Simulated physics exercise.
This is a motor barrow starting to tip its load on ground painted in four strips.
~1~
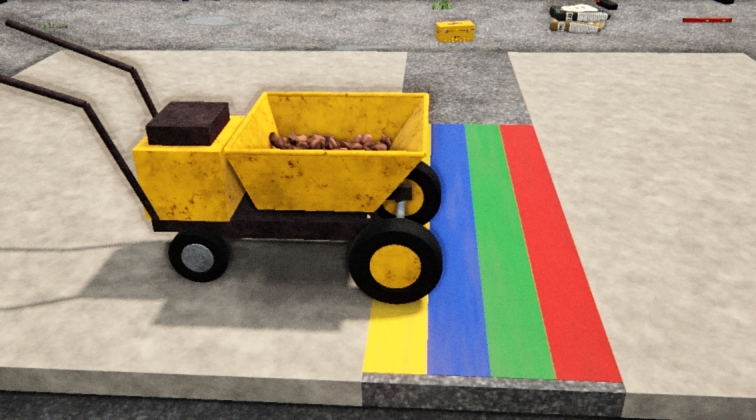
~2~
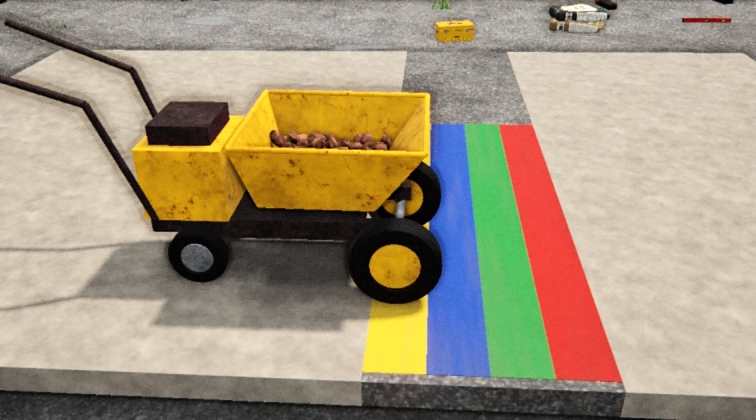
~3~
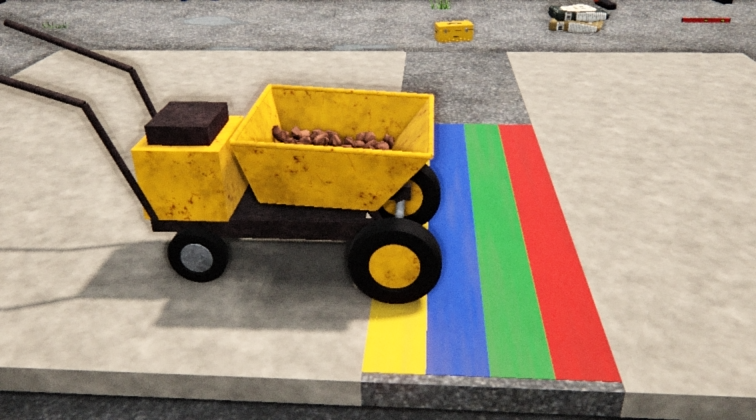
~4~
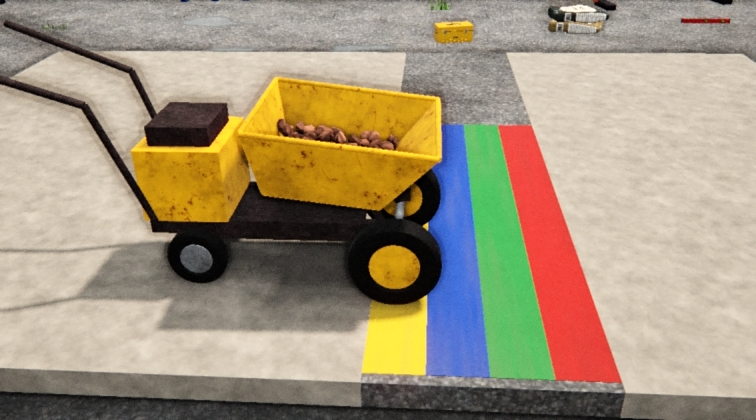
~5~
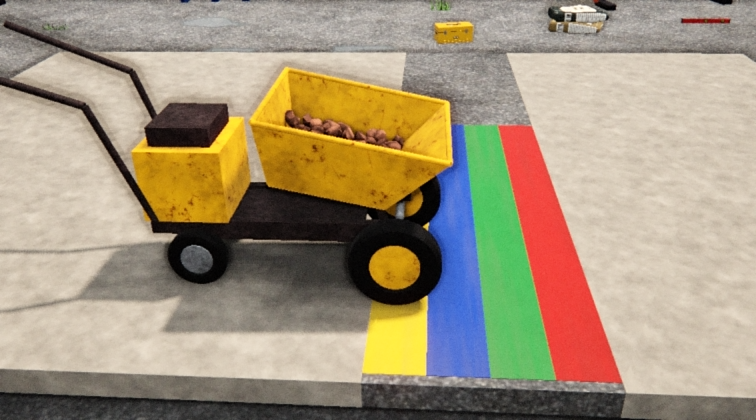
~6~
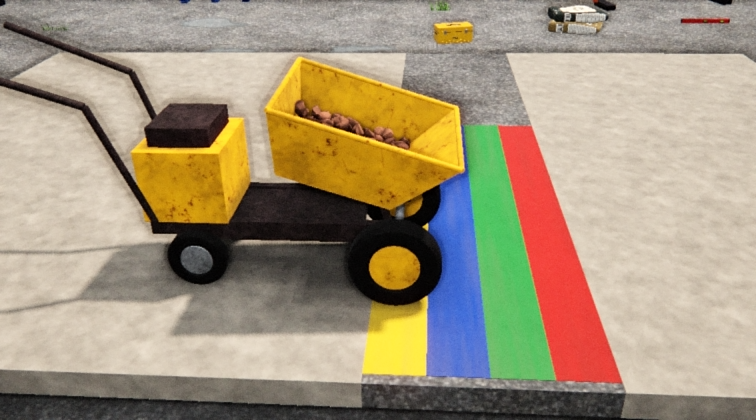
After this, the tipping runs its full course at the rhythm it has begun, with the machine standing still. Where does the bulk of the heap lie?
The red strip carries the most.
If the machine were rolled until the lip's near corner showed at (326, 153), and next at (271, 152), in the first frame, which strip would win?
At the first place the blue one, at the second that yellow strip.
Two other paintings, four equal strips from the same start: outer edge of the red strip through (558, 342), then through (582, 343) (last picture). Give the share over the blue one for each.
About 0 and 0 per cent.
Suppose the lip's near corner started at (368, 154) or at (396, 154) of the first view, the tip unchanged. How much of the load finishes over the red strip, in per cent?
Roughly 20 per cent, and 40 per cent.
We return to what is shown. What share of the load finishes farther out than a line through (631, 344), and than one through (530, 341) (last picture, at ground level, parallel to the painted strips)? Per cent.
First some 20, then 90 per cent.
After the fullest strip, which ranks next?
It is green.
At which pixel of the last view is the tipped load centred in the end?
Around (556, 261).
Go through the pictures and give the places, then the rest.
The first picture shows lip of the skip at (424, 155), level; top of the load at (338, 161), lumps of rubble; yellow strip at (398, 330); blue strip at (457, 332); green strip at (516, 334); red strip at (577, 337).
The second picture shows lip of the skip at (425, 155), level; top of the load at (324, 159).
The third picture shows lip of the skip at (430, 157), tipped barely; top of the load at (312, 156).
The fourth picture shows lip of the skip at (439, 160), tipped a little; top of the load at (305, 146).
The fifth picture shows lip of the skip at (450, 164), tipped a little; top of the load at (313, 140).
The sixth picture shows lip of the skip at (462, 170), tipped clearly; top of the load at (306, 138); yellow strip at (397, 332); blue strip at (456, 333); green strip at (516, 335); red strip at (577, 337).
Soon, skip tipped steeply; all in the skip.
A while on, skip tipped right over; nearly all in the skip; a stray few over the green strip; a stray few over the red strip.
Towards the end, skip tipped right over; about a quarter in the skip; a small part over the green strip; about half over the red strip; about a quarter off the paint.
Finally, skip tipped right over; none over the yellow strip; none over the blue strip; about a quarter over the green strip; about half over the red strip; about a quarter off the paint.
